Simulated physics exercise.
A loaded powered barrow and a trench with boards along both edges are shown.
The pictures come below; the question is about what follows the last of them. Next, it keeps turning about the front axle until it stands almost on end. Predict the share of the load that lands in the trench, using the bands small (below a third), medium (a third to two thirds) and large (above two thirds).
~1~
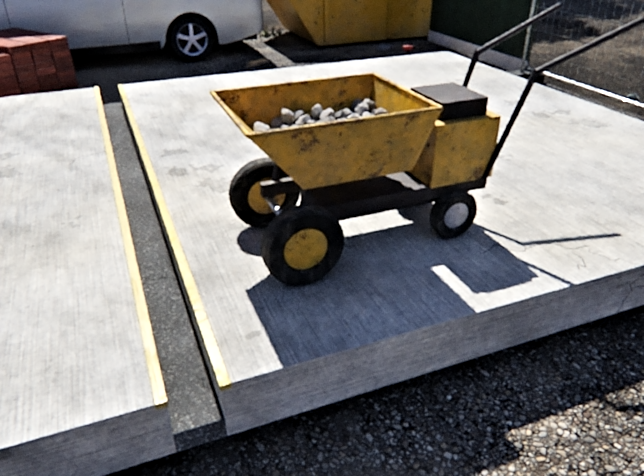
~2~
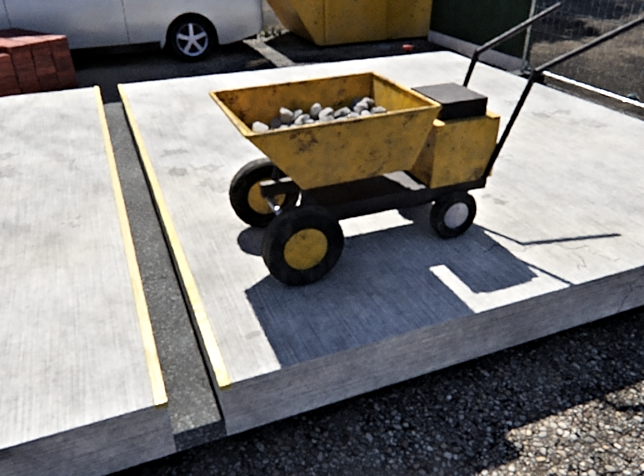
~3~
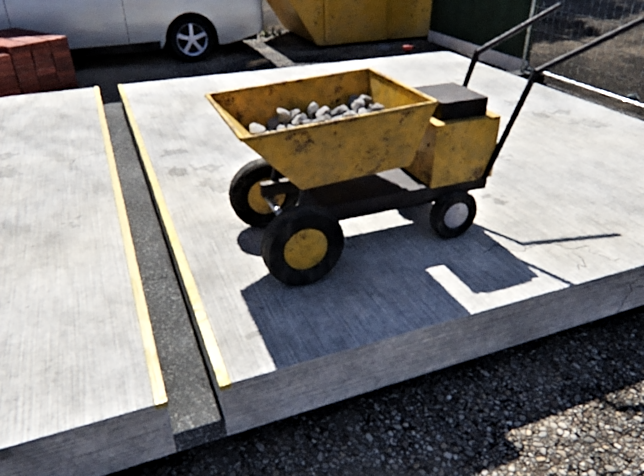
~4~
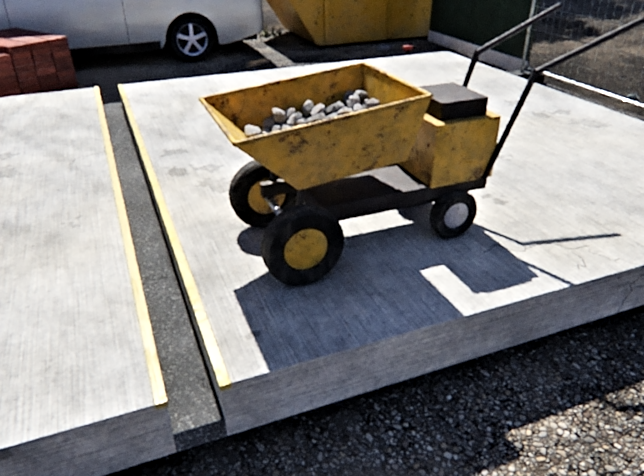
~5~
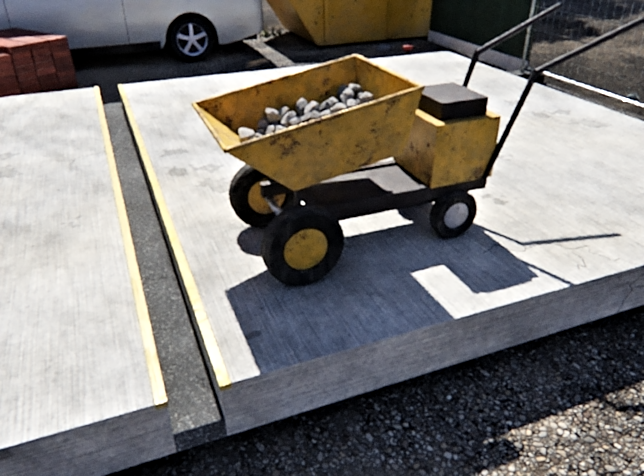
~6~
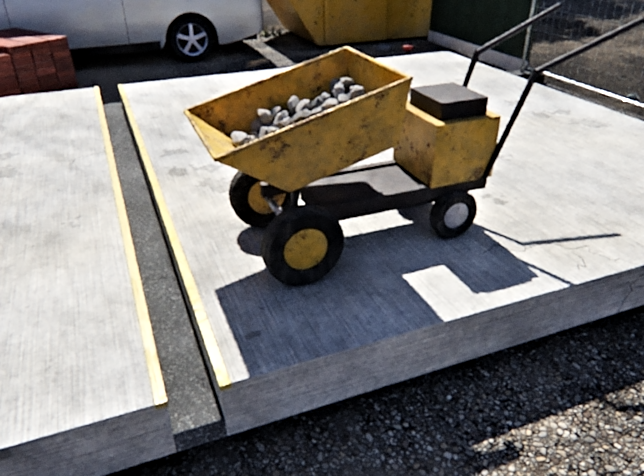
Medium.
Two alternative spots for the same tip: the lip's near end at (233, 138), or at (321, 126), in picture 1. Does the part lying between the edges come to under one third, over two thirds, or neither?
In the first case less than a third, in the second case in the middle band.
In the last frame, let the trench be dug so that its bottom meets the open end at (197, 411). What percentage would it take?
Something close to 30 per cent.
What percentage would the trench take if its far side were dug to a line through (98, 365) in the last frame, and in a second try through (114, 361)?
100 % then 90 %, roughly.
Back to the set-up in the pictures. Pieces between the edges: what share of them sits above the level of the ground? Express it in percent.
Estimate: Near 20 per cent.
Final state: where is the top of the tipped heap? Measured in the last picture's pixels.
I'd mark the summit at roughly pixel (116, 261).
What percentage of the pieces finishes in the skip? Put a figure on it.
It comes out at some 10 in a hundred.
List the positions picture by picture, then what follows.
Lip of the skip near (249, 136), level; top of the load near (329, 123), broken stones; first edge of the trench near (209, 337); far edge near (150, 352), the trench under half as wide as the skip, and about as deep as wide, in the first picture.
Lip of the skip near (247, 137), level; top of the load near (328, 122), in the second picture.
Lip of the skip near (242, 140), tipped barely; top of the load near (338, 122), in the third picture.
Lip of the skip near (235, 144), tipped a little; top of the load near (346, 119), in the fourth picture.
Lip of the skip near (226, 151), tipped a little; top of the load near (352, 107), in the fifth picture.
Lip of the skip near (216, 160), tipped clearly; top of the load near (343, 102); first edge of the trench near (209, 337); far edge near (150, 352), in the sixth picture.
Shortly afterwards, skip tipped steeply; the whole lot in the skip.
Next, skip tipped right over; the bulk in the skip; a little in or heaped over the trench; a little beyond it.
Some moments later, skip tipped right over; a little in the skip; near half in or heaped over the trench; near a third beyond it.
In the end, skip tipped right over; a little in the skip; near half in or heaped over the trench; near a third beyond it.
